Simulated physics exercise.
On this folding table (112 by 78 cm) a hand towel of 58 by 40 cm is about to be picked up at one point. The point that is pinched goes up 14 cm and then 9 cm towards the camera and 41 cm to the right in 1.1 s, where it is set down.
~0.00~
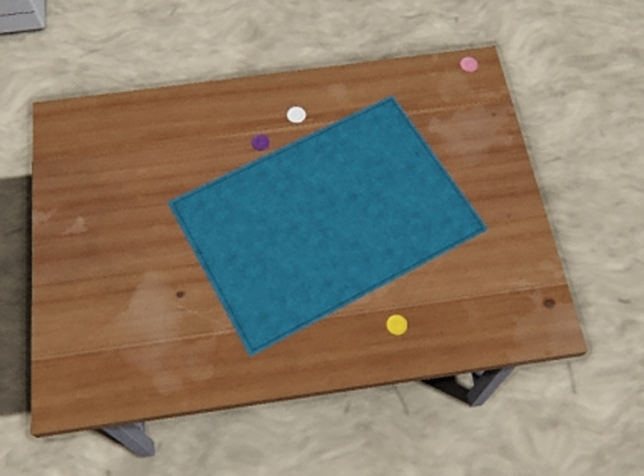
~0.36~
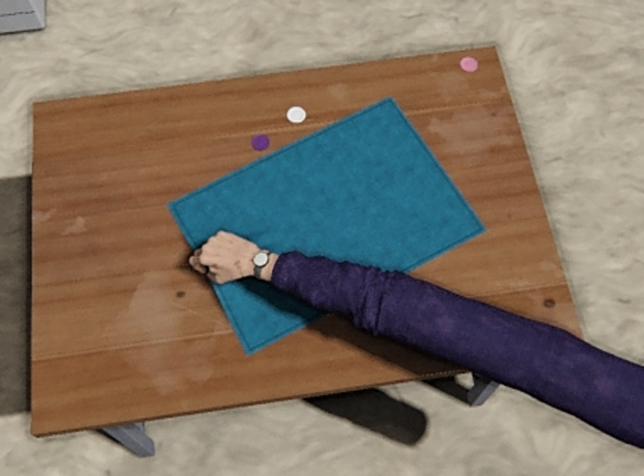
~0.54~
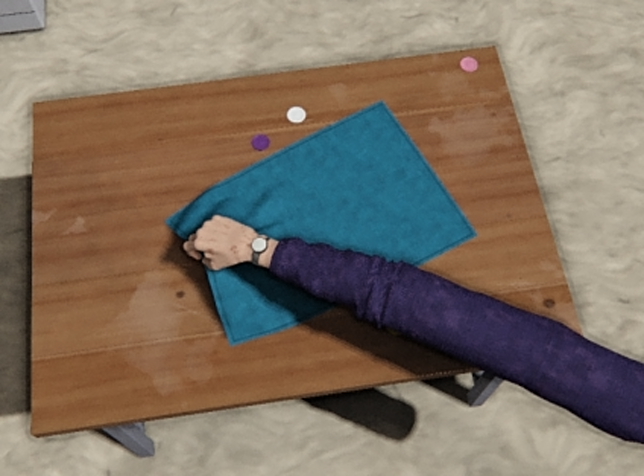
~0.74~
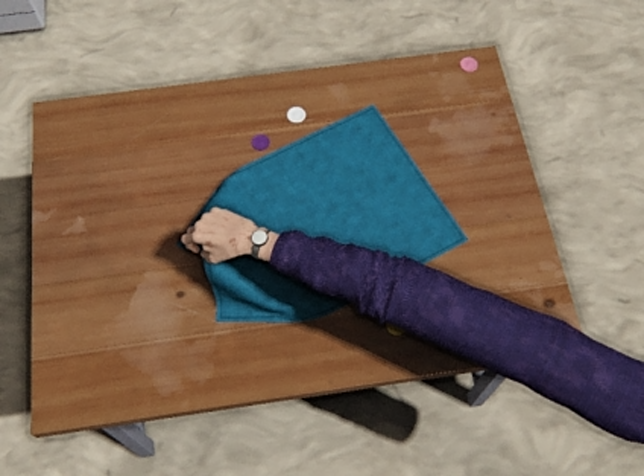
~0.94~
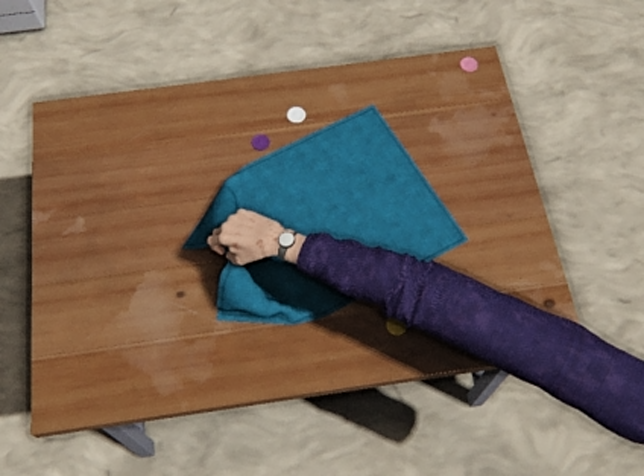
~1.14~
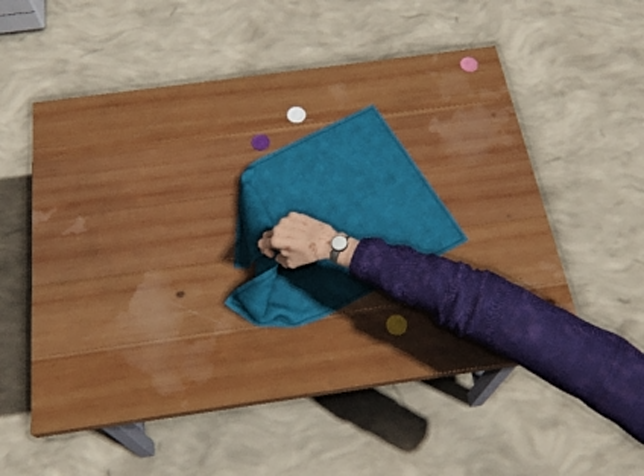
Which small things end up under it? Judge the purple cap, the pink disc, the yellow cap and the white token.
Result: Purple cap still shows, pink disc still shows, yellow cap gets covered, white token still shows.
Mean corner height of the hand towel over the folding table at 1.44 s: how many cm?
Mean corner height at that time: Approx. 3 cm.
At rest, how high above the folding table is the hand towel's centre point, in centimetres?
The middle settles about 3 cm high.
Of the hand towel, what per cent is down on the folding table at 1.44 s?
Roughly 55 percent.
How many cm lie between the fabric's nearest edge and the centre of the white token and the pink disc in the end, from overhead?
8 cm and 26 cm.
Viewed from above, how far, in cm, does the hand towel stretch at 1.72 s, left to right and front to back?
34 x 56 cm.
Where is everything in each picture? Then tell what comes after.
The first picture shows purple cap (261, 142); pink disc (469, 64); yellow cap (397, 325); white token (296, 115); hand towel corners (250, 357) (168, 203) (392, 96) (488, 230); highest point 0 cm, lowest 0 cm.
The second picture shows hand towel corners (248, 356) (167, 205); grip (205, 270); highest point 4 cm, lowest 0 cm.
The third picture shows hand towel corners (231, 346) (165, 222); grip (200, 257); highest point 11 cm, lowest 0 cm.
The fourth picture shows hand towel corners (216, 322) (177, 246); grip (199, 250); highest point 14 cm, lowest 0 cm.
The fifth picture shows hand towel corners (217, 320) (182, 250); grip (224, 252); highest point 14 cm, lowest 0 cm.
The sixth picture shows hand towel corners (225, 303) (235, 269) (373, 105) (468, 241); grip (273, 255); highest point 14 cm, lowest 0 cm.
At 1.4 s, 55 % of it is down, spanning 41 by 53 cm, above no small thing.
At 1.7 s, 50 % of it is down, spanning 34 by 56 cm, above no small thing.
At 2.0 s, 55 % of it is down, spanning 34 by 61 cm, above yellow cap.
At 2.3 s, 55 % of it is down, spanning 34 by 60 cm, above yellow cap.
At 3.3 s, 60 % of it is down, spanning 34 by 61 cm, above yellow cap.
